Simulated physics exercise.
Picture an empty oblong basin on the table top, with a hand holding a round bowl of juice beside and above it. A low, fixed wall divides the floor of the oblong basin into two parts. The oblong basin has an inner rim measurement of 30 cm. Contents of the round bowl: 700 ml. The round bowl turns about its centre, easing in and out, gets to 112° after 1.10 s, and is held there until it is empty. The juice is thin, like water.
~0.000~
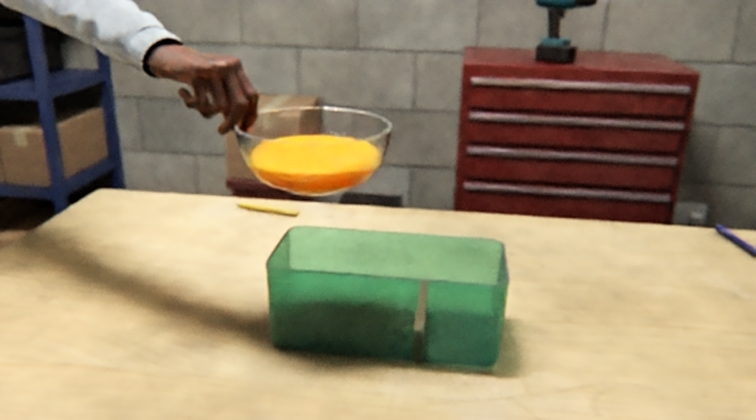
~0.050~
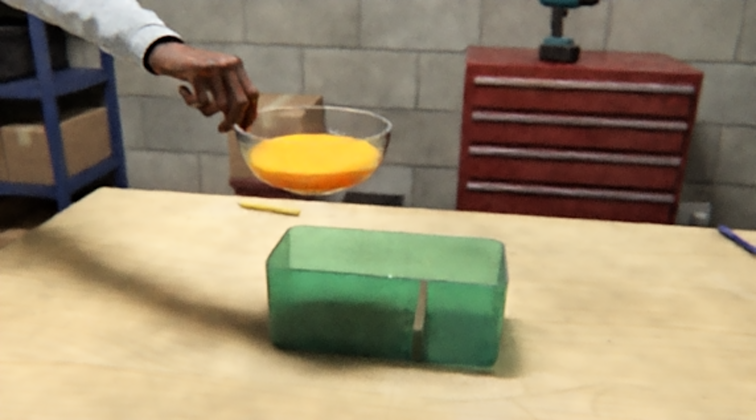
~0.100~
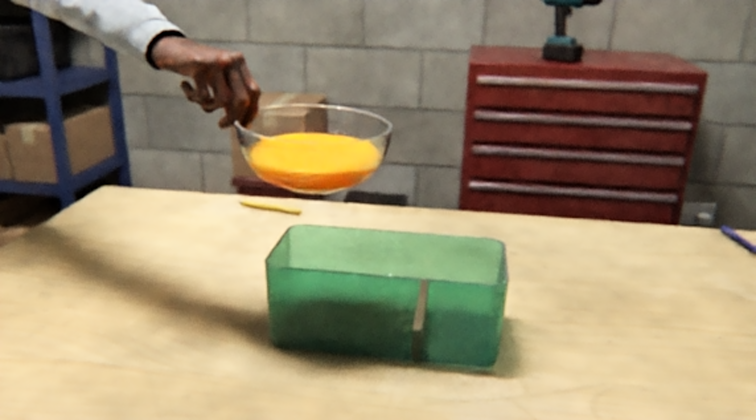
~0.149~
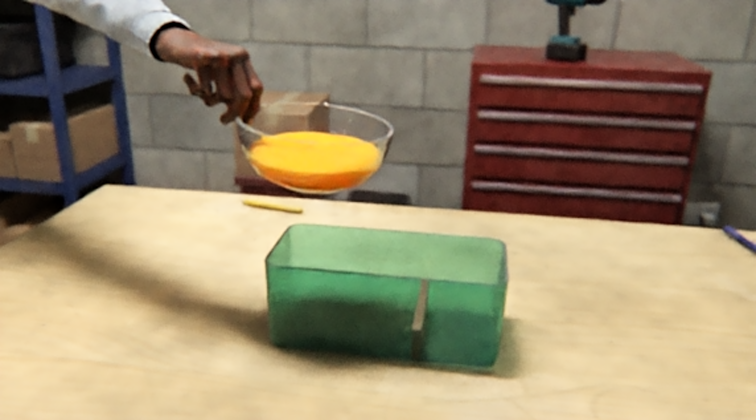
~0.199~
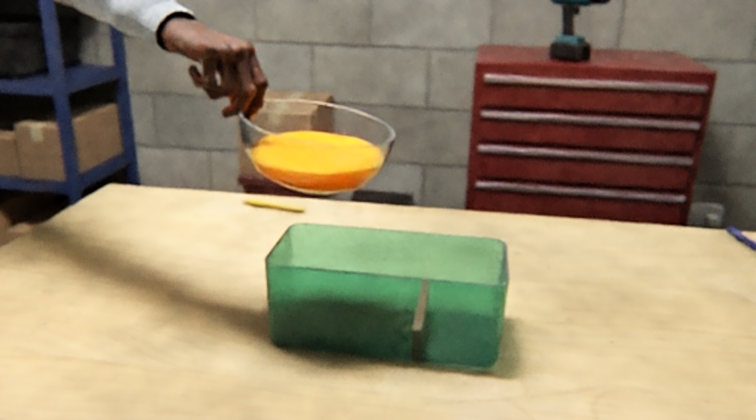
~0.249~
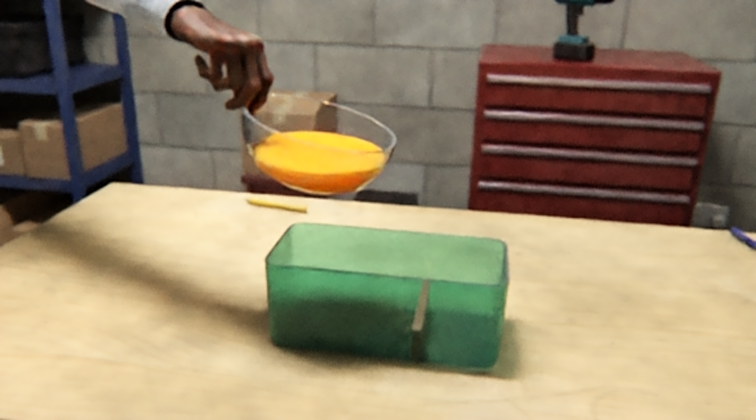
The clip opens on a hand holding a clear round bowl of orange juice above and behind an empty green oblong basin on a wooden table. The bowl barely moves at first, then leans gradually further, its right side lowering, while the juice shifts inside it and the basin stays still.
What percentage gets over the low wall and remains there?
32 %.
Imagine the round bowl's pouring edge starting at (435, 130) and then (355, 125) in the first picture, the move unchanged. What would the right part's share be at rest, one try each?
Near 70 in a hundred on the first go and near 5 in a hundred on the second.
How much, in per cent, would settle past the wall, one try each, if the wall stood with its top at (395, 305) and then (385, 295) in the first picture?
Roughly 65 per cent, then 75 per cent.
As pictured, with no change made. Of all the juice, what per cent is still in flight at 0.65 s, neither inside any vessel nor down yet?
It comes to roughly 36 per cent.
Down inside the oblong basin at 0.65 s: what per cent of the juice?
Roughly 24 percent.
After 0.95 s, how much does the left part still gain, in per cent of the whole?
Close to 3% of the whole.
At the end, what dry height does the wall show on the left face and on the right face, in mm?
Left 24 mm, right 24 mm.
By 0.65 s the tilt is 72° and 41 per cent is still to pour, 9 is left of the wall and 14 right of it.
By 0.95 s the tilt is 107° and 1 per cent is still to pour, 64 is left of the wall and 32 right of it.
By 1.26 s the tilt is 112° and 0 per cent is still to pour, 67 is left of the wall and 32 right of it.
By 1.60 s the tilt is 112° and 0 per cent is still to pour, 67 is left of the wall and 32 right of it.
At rest 67 per cent lies left of the wall, 32 right of it and 1 outside.
